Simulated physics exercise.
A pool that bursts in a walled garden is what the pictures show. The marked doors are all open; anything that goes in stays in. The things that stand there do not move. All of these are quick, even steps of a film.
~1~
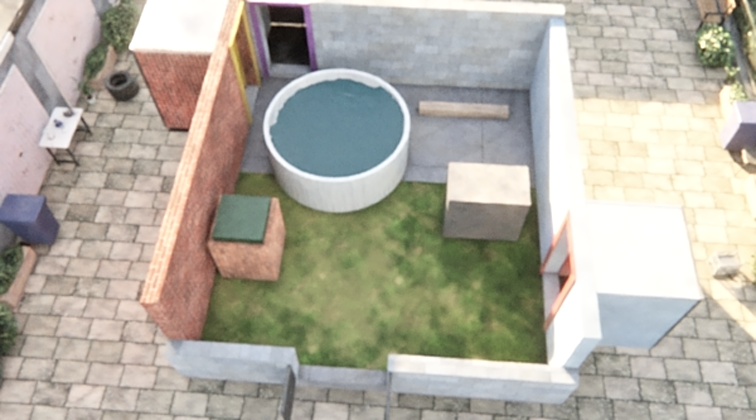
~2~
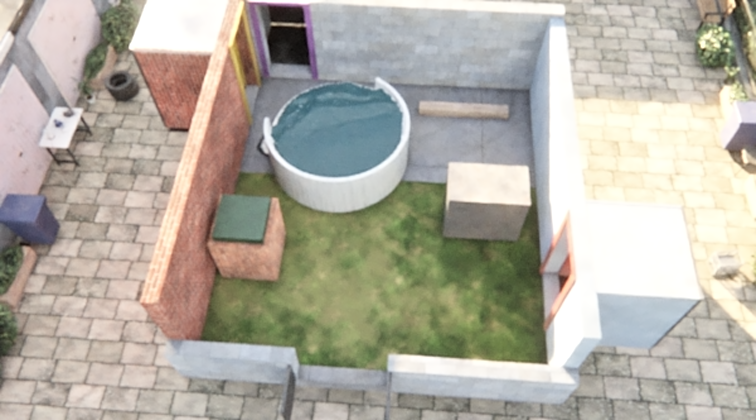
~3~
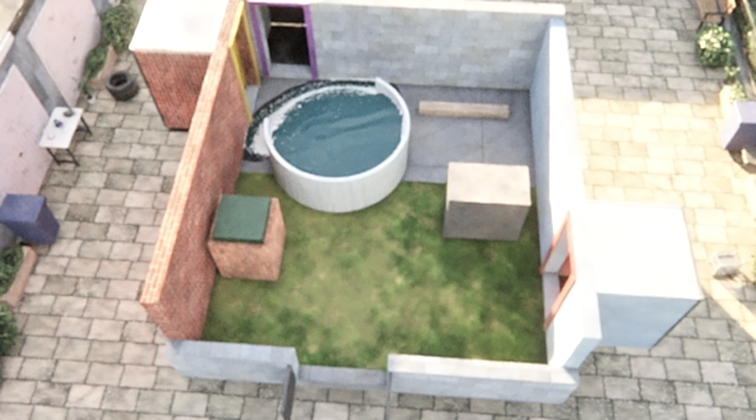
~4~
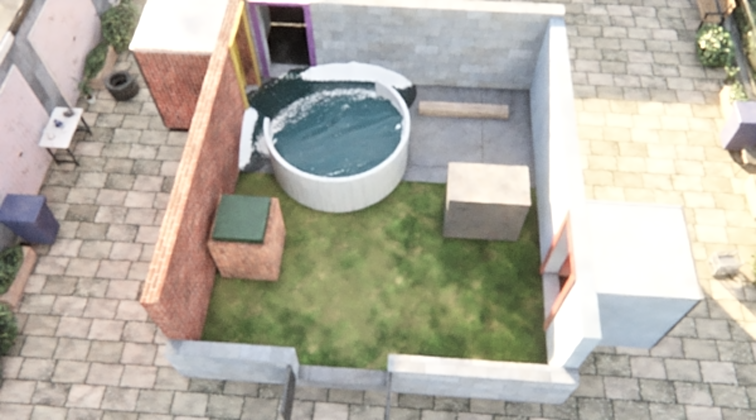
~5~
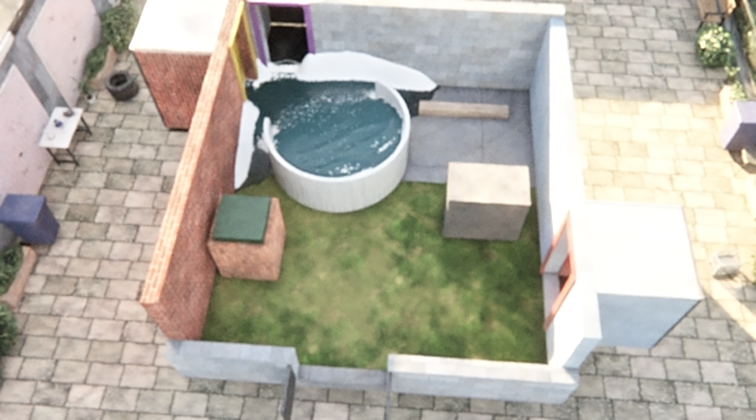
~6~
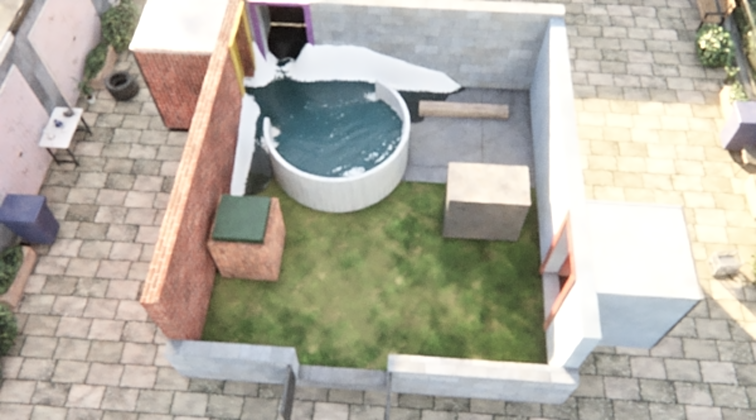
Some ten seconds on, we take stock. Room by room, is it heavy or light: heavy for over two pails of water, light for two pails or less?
Red door - light; yellow door - heavy; purple door - heavy.
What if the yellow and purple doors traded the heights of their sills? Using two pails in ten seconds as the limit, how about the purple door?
Purple door exceeds the limit.
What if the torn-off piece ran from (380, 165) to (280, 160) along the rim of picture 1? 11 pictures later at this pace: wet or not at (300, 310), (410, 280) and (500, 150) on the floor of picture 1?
The first spot is swamped, the second swamped, the third spared.
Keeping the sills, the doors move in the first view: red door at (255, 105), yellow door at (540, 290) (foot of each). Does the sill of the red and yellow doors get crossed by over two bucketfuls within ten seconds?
The red door overflows, and the yellow door falls short.
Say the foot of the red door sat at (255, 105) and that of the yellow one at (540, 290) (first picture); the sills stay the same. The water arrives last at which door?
The yellow door is last.
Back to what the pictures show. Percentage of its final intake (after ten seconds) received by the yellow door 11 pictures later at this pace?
Around 55 in a hundred.
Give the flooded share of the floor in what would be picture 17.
That works out to some 45 in a hundred.
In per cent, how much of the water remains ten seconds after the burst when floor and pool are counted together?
Estimate: Near 54 %.
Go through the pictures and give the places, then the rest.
The first picture shows the round pool at (337, 125) is whole and still.
In the second picture, water pours out on the round pool's far side and has run to a hidden place.
In the third picture, water pours out on the round pool's far side and has run to a hidden place.
In the fourth picture, water pours out on the round pool's far side and has run to (411, 85).
In the fifth picture, water pours out on the round pool's far side and has run to (435, 86).
In the sixth picture, the front is at (461, 88), out from the gap on the round pool's far side.
A moment on, water covers 30 % of the floor; the red door not reached, the yellow door far over two buckets in, the purple door far over two buckets in.
Next, water covers 45 % of the floor; the red door not reached, the yellow door far over two buckets in, the purple door far over two buckets in.
Then, water covers 55 % of the floor; the red door not reached, the yellow door far over two buckets in, the purple door far over two buckets in.
Later, water covers 90 % of the floor; the red door wet at the sill, nothing in, the yellow door far over two buckets in, the purple door far over two buckets in.
In the end, water covers 95 % of the floor; the red door wet at the sill, nothing in, the yellow door far over two buckets in, the purple door far over two buckets in.
